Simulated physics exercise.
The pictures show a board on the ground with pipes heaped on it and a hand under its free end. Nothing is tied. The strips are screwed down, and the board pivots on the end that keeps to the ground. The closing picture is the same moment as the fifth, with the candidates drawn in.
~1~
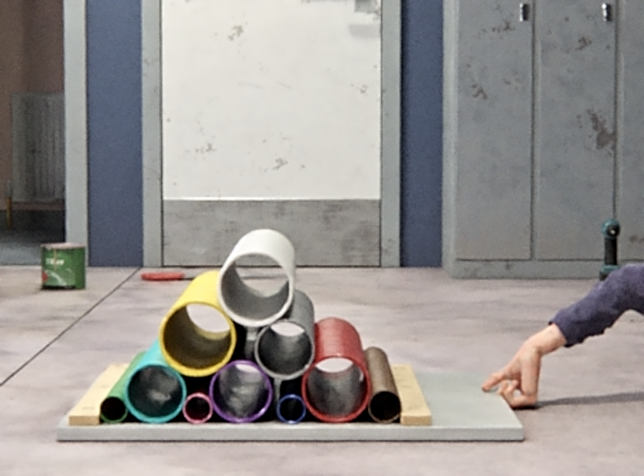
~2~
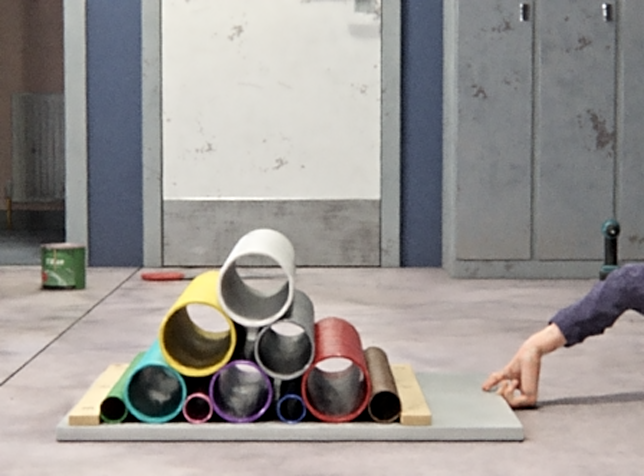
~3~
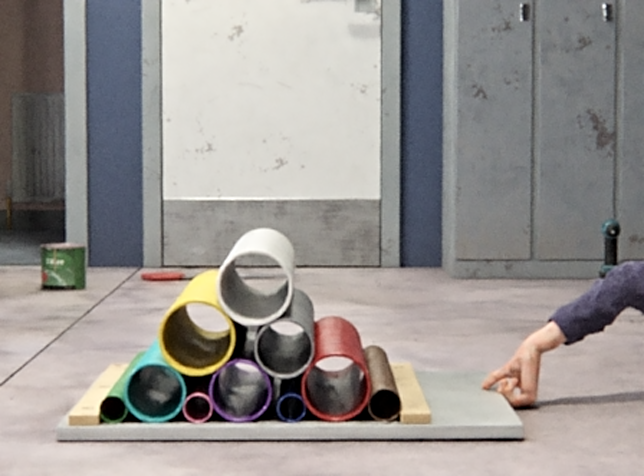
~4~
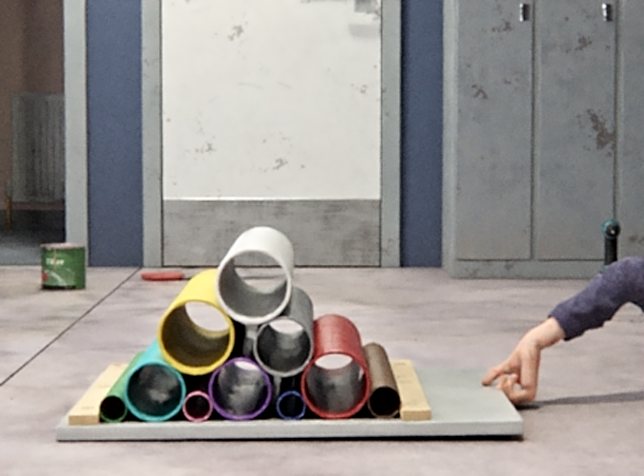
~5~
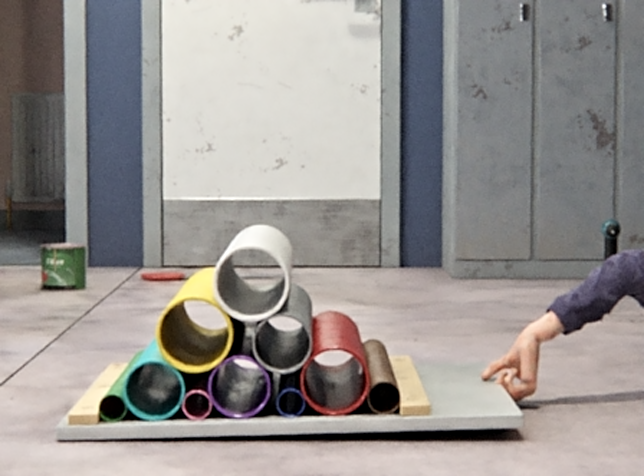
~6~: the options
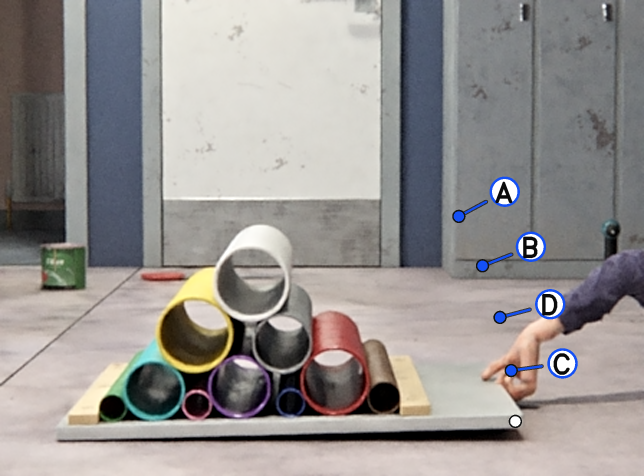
Hand raising the right end of a grey board very slightly, with a stack of colourful pipes resting between wooden strips.
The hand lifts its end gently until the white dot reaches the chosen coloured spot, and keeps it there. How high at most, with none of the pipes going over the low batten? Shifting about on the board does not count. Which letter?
The last mark within the limit is A.
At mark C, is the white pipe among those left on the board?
Yes.
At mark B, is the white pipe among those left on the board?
The white pipe: Yes.
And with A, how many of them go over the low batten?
It comes to none.
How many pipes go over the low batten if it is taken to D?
The count is none.
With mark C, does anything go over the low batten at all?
No.
On the marked copy, A at (459, 216); B at (483, 266); C at (511, 371); D at (500, 318); the white dot at (516, 422).
Following A. Soon after the start, board at 17°.
Later, board at 28°.
In the end, board at 28°, none over the low batten.
As for the rest, B none over the low batten; C none over the low batten; D none over the low batten.
